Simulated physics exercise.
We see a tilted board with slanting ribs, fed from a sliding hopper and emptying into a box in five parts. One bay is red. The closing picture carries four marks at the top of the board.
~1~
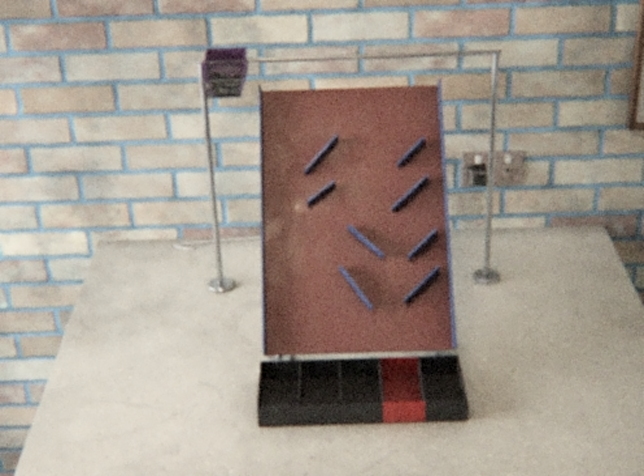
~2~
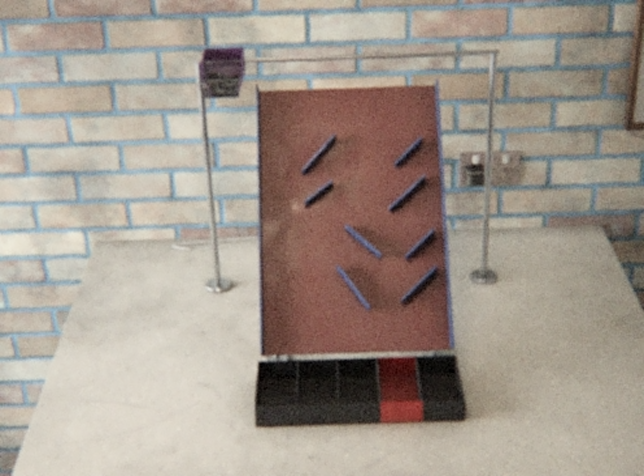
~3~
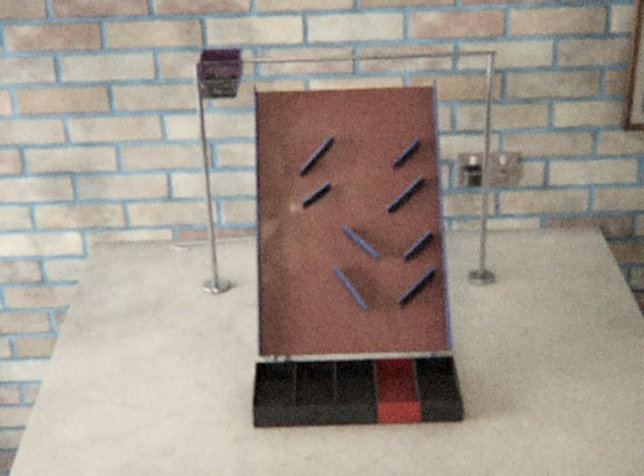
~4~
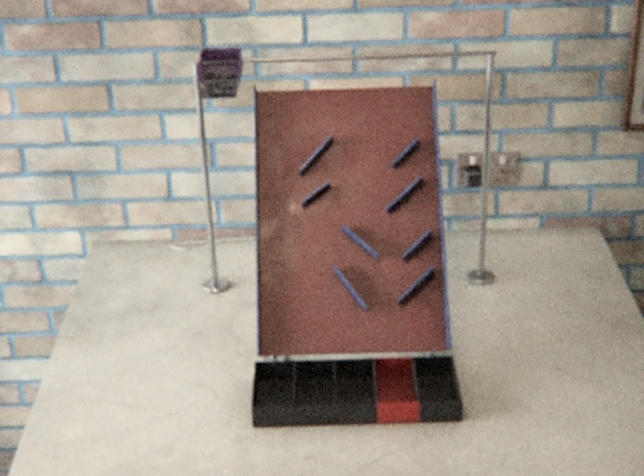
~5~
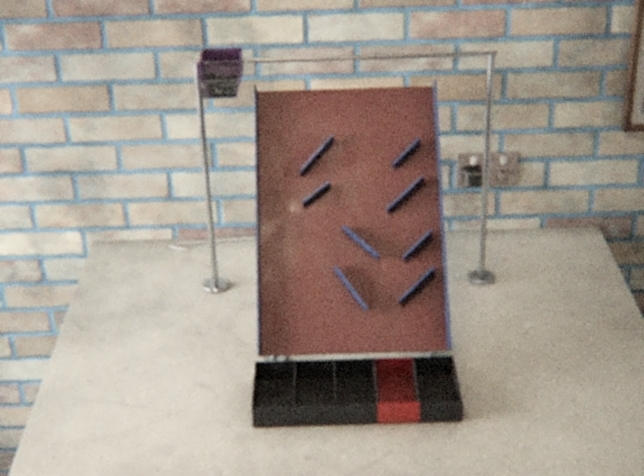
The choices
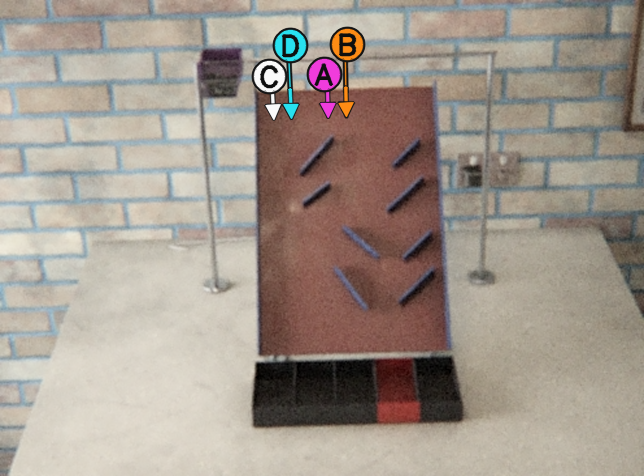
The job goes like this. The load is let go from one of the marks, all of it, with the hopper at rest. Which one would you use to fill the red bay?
Take B.
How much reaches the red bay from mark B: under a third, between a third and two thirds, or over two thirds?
It is between a third and two thirds.
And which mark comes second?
That is mark A.
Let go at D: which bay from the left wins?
It is the first one.
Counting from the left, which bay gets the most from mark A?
It is the first one.
On the marked copy, mark A meets the board at (328, 112); mark B meets the board at (346, 111); mark C meets the board at (273, 114); mark D meets the board at (291, 113).
Choosing A, about a quarter in the red bay, most in other bays.
Choosing B, about half in the red bay, about half in other bays.
Choosing C, none in the red bay, most in other bays, a small part outside the box.
Choosing D, none in the red bay, nearly all in other bays.
